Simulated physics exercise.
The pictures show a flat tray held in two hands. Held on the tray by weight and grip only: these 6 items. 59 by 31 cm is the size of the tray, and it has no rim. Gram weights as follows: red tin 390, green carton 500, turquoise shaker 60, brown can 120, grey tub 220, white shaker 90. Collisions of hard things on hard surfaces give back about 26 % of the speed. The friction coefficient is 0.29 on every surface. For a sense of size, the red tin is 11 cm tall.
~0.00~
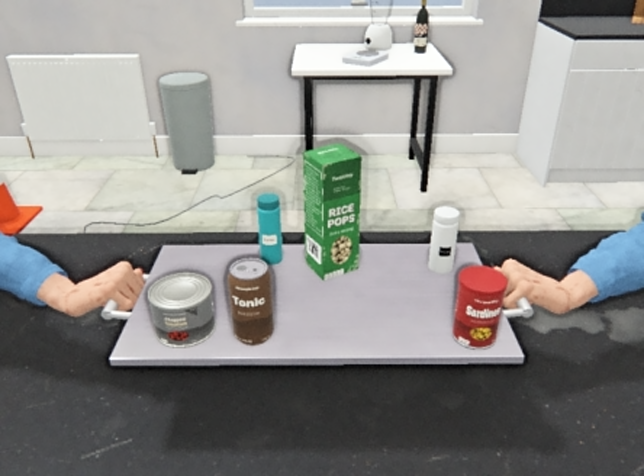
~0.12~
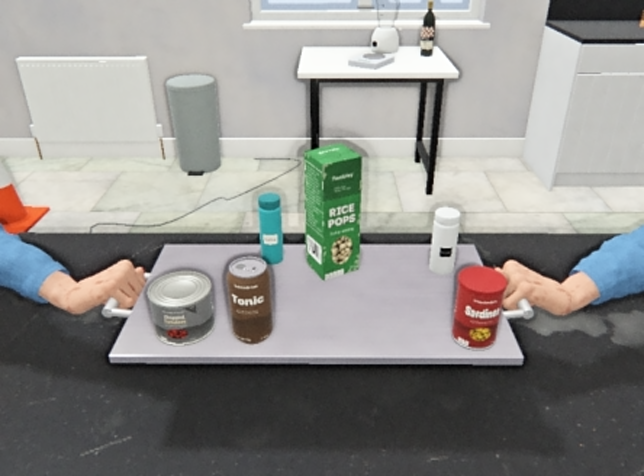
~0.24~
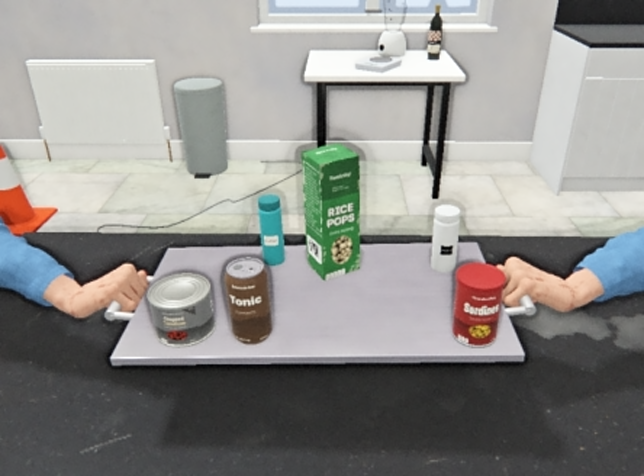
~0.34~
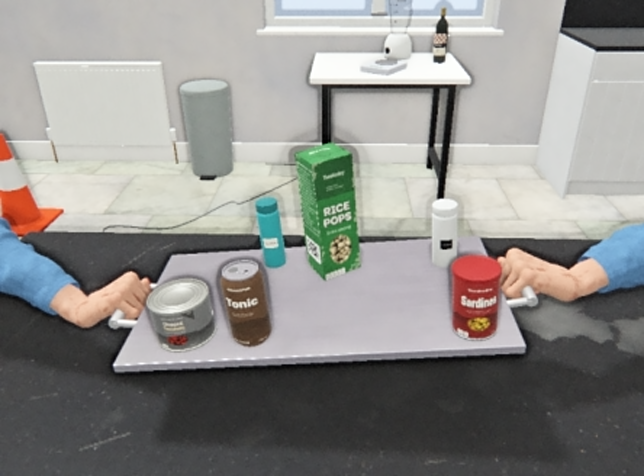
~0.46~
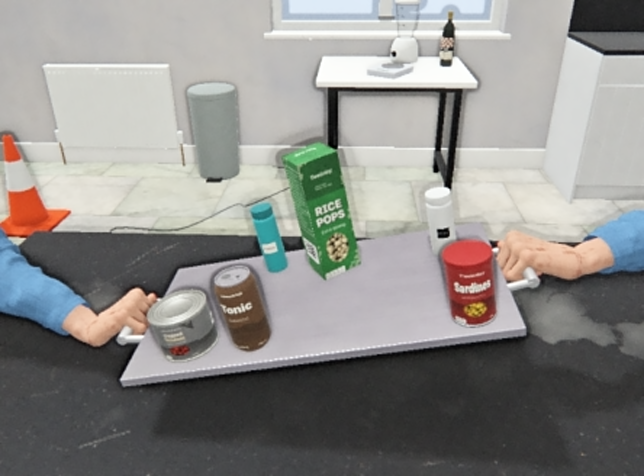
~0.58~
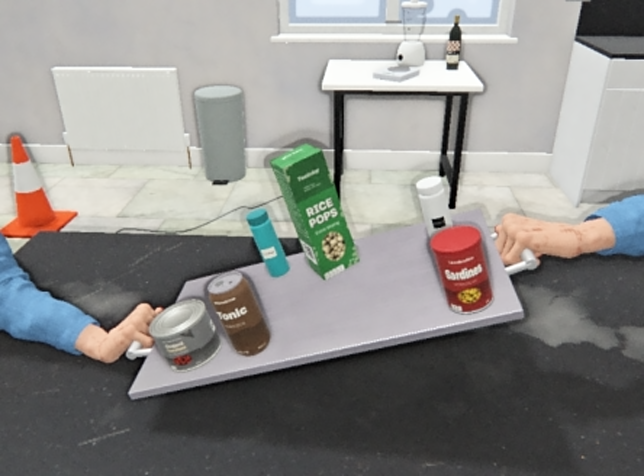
The clip shows two hands holding a rimless tray with a green carton, red tin, brown can, grey tub and two shakers, first level, then tilting left edge down while the items lean with it and keep their places.
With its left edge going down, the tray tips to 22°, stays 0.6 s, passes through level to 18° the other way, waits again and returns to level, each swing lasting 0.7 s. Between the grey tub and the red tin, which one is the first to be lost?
It is the first of the pair.
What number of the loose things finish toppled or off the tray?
6 of them.
Around 1.28 s, tilt 22°, left edge down; turquoise shaker, brown can and grey tub now off the tray; red tin shifted 26 cm near (290, 311); green carton shifted 30 cm.
Around 1.78 s, tilt 1°, right edge down; red tin, green carton and white shaker now off the tray.
Around 2.78 s, tilt 18°, right edge down.
Finally (3.9 s), off the tray, red tin, green carton, turquoise shaker, brown can, grey tub and white shaker. Final places as that camera would see them, grey tub near (99, 344). Grey tub went at 1.06 s; red tin went at 1.62 s.
